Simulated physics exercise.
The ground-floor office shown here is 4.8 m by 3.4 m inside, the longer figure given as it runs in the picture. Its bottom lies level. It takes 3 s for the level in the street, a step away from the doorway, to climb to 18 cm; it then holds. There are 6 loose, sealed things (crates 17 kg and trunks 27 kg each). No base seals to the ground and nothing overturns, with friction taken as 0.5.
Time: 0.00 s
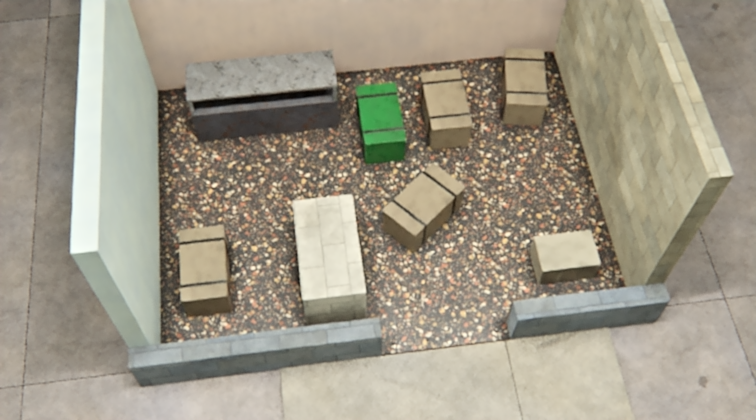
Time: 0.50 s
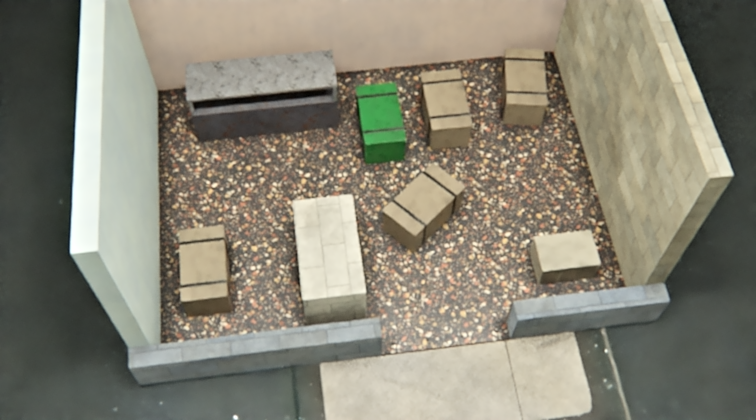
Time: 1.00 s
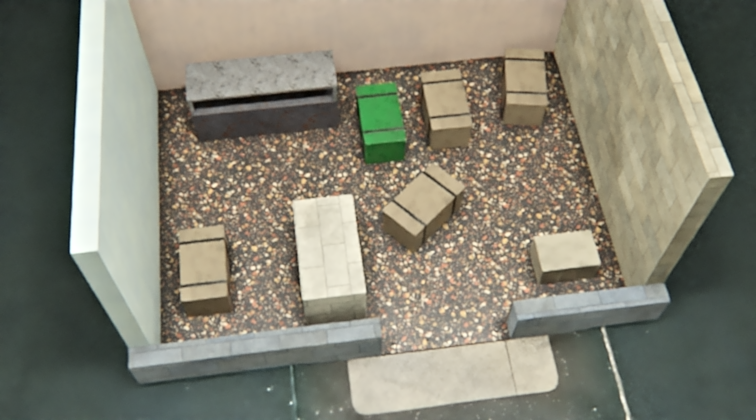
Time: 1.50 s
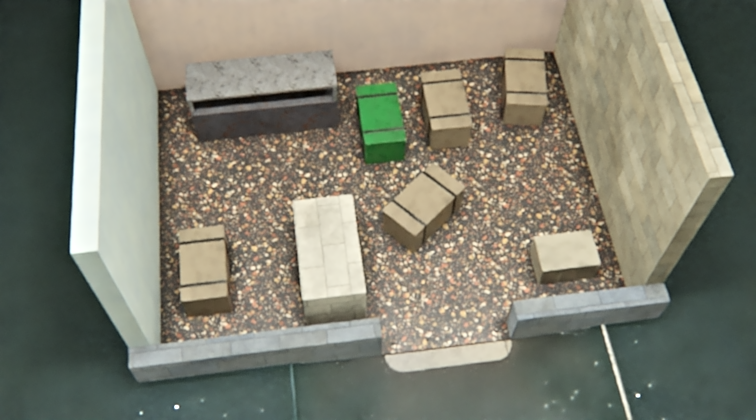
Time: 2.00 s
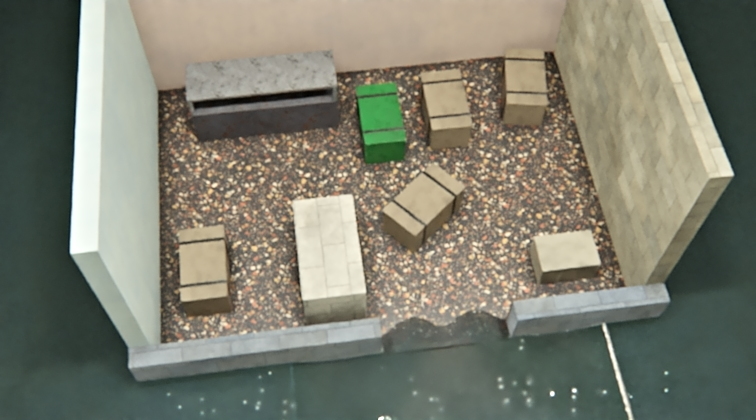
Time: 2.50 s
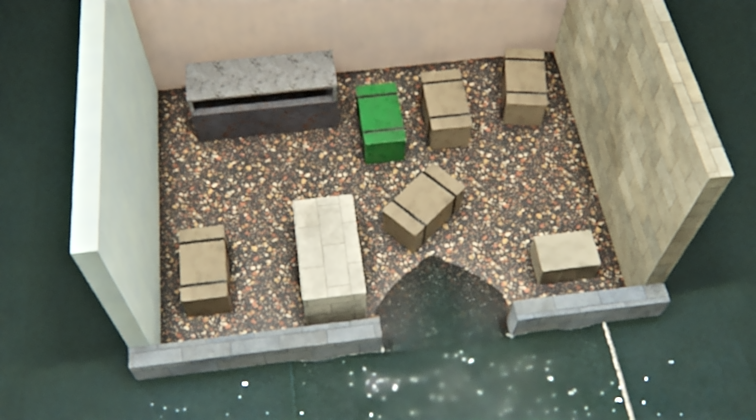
The clip opens on a roofless room with a pebbled floor, a green trunk and other box-like objects, surrounded by dry paving. Dark water covers the paving outside, then shrinks the pale patch by the doorway until it disappears. Water enters through the front gap, spreading inward while the objects stay still.
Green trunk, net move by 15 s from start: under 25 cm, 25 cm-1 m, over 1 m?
25 cm-1 m.
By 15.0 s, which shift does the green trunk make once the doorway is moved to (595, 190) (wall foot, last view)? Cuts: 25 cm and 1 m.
I'd expect the green trunk to shift slightly.
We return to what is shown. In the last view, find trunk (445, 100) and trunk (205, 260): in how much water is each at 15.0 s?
Some 16 cm at the first, some 12 cm at the second.
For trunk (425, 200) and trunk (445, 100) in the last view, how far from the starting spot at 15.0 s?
Shifts: 250 cm / 60 cm.
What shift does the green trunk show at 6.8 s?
About 5 cm out of place.
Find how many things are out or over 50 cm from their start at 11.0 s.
By that point, 4.
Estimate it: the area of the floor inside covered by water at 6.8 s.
Roughly 11.5 m2 of it is wet.
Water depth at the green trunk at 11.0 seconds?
Near 13 cm deep.
After 3.5 s the green trunk is near (381, 113), 0.0 m from its start, aground; 0 afloat.
After 6.8 s the green trunk is near (380, 109), 0.0 m from its start, aground; 1 afloat.
After 11.0 s the green trunk is near (356, 74), 0.6 m from its start, afloat; 4 afloat.
After 15.0 s the green trunk is near (355, 73), 0.6 m from its start, afloat; 6 afloat.
